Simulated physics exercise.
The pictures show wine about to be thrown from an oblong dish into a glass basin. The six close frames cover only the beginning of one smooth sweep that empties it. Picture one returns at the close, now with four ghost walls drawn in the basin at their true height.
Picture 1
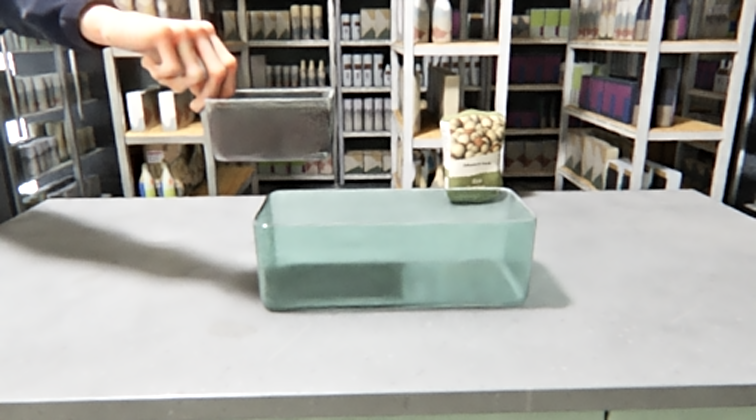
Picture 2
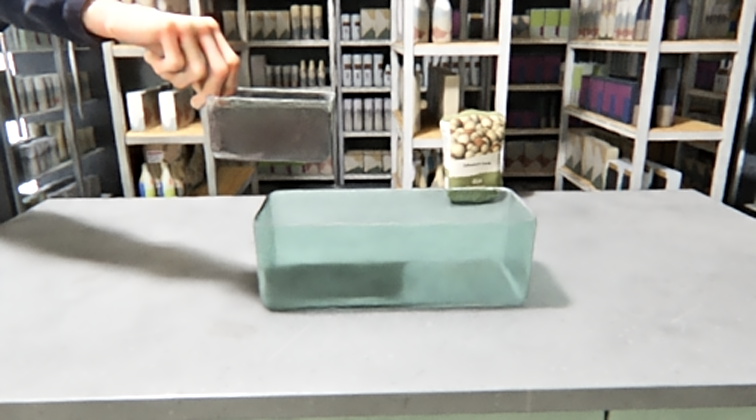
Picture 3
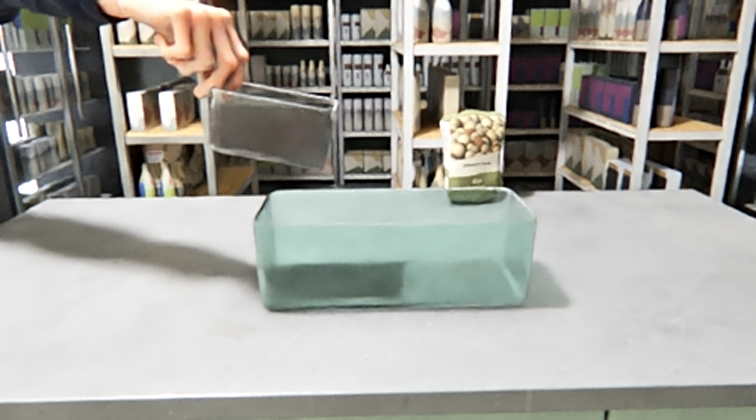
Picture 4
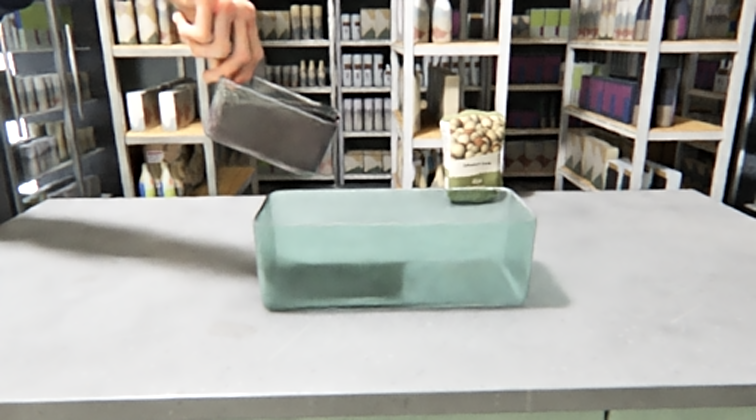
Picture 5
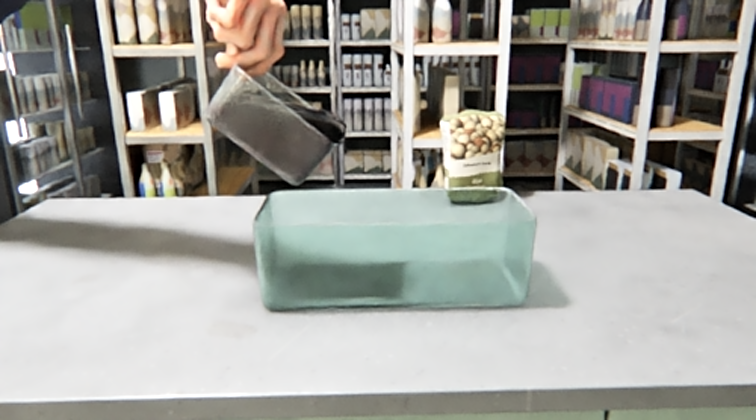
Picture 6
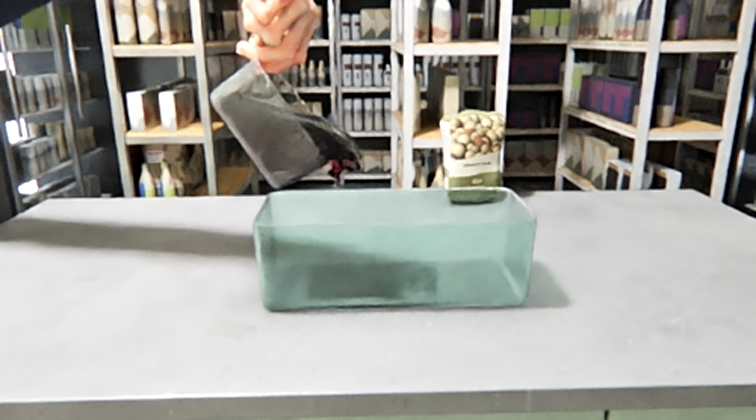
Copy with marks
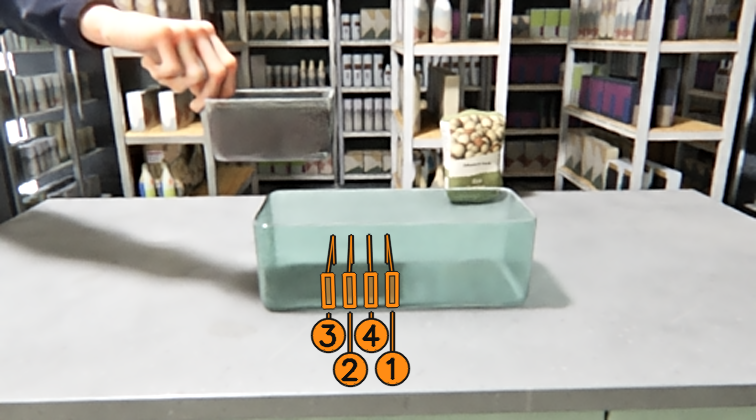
In this clip, a hand holds a clear oblong dish of dark liquid above and to the left of a greenish glass basin on a grey counter, then tilts it progressively rightward until the liquid passes over its lip.
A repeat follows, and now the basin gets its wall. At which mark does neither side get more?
It is 4.
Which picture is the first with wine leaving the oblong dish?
Picture 4.
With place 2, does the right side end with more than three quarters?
No, it does not.
On the marked copy, 1 at (392, 312); 2 at (350, 313); 3 at (328, 313); 4 at (371, 313).
With 1, about 61 % ends left of the wall and 28 % right of it; 11 % is lost outside.
With 2, about 35 % ends left of the wall and 61 % right of it; 4 % is lost outside.
With 3, about 23 % ends left of the wall and 73 % right of it; 5 % is lost outside.
With 4, about 50 % ends left of the wall and 44 % right of it; 6 % is lost outside.
